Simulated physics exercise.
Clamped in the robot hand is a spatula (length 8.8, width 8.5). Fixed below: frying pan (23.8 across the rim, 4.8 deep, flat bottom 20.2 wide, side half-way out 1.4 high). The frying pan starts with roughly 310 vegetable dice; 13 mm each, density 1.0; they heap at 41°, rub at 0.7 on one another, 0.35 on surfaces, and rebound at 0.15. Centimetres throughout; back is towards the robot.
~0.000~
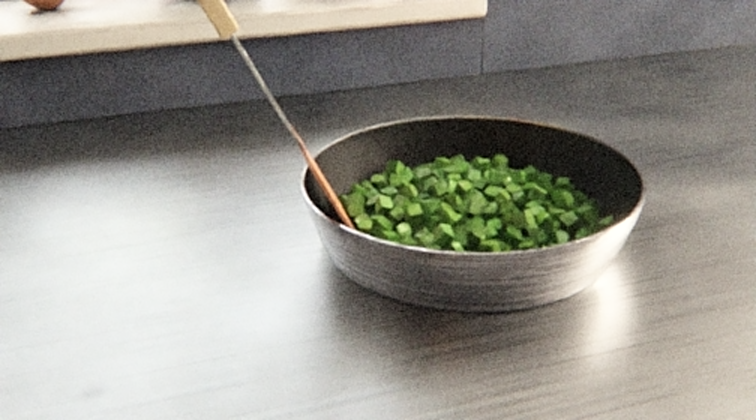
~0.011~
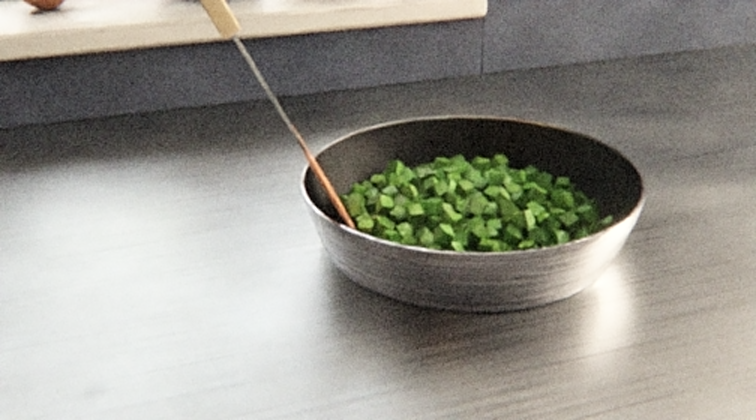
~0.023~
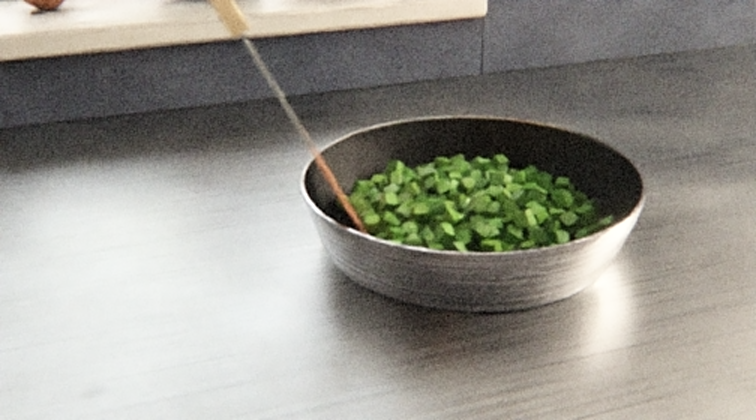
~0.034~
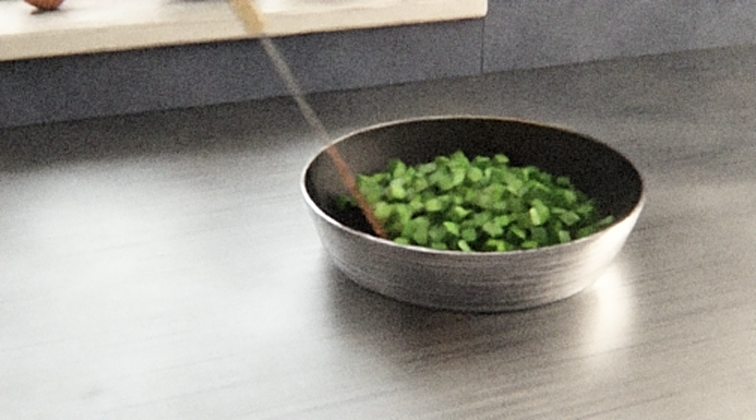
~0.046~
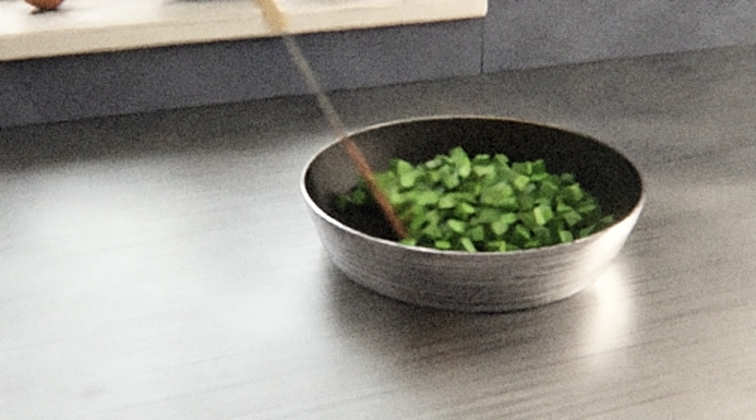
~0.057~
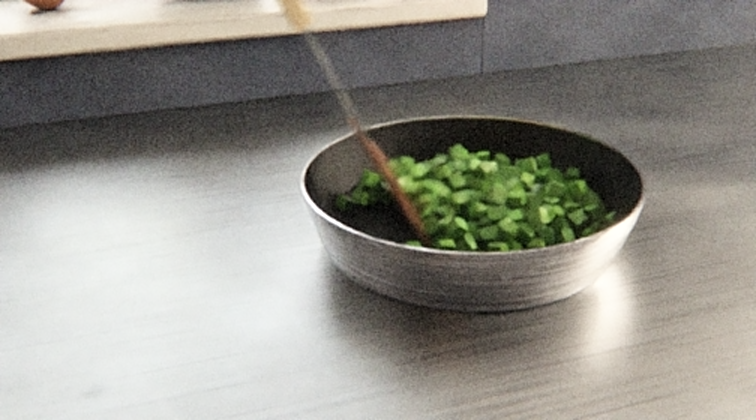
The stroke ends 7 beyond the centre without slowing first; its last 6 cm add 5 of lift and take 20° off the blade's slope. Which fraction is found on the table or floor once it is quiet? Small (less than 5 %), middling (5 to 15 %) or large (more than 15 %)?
A large share, more than 15 %, ends on the table or floor.
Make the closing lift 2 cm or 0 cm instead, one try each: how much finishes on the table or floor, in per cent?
About 25 and 10 per cent.
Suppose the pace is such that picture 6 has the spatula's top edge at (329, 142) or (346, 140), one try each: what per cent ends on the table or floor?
Some 5 and 20 per cent.
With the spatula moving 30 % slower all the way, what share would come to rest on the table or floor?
In that case some 20 per cent.
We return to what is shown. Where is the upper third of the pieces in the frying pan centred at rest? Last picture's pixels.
At about (563, 177).
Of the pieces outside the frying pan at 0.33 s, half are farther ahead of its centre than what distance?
About 22 cm.
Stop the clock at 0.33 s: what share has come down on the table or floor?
Some 15 per cent.
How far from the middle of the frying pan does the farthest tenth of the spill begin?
About 40 cm.
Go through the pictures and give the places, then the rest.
Spatula top edge at (301, 146), sloping 65°; upper third of the load around (459, 203), from x 345 to 605, top at y 165; 313 in the frying pan, in the first frame.
Spatula top edge at (302, 146), sloping 65°; upper third of the load around (459, 203), from x 345 to 605, top at y 165, in the second frame.
Spatula top edge at (310, 144), sloping 65°; upper third of the load around (459, 202), from x 345 to 605, top at y 165, in the third frame.
Spatula top edge at (326, 142), sloping 65°; upper third of the load around (459, 199), from x 345 to 610, top at y 160, in the fourth frame.
Spatula top edge at (346, 140), sloping 65°; upper third of the load around (462, 194), from x 345 to 610, top at y 155, in the fifth frame.
Spatula top edge at (365, 137), sloping 65°; upper third of the load around (466, 188), from x 345 to 610, top at y 155; 313 in the frying pan, in the sixth frame.
By 0.09 s, sloping 65°, highest piece 6 above the table; 313 in the frying pan.
By 0.11 s, sloping 59°, highest piece 9 above the table; 313 in the frying pan.
By 0.33 s, sloping 45°, highest piece 18 above the table; 238 in the frying pan, 45 on the table or floor, 30 on the blade or in flight.
By 1.38 s, sloping 45°, highest piece 5 above the table; 238 in the frying pan, 75 on the table or floor.
Final count, 238 in the frying pan, 75 on the table or floor. That is 24 % on the table or floor.
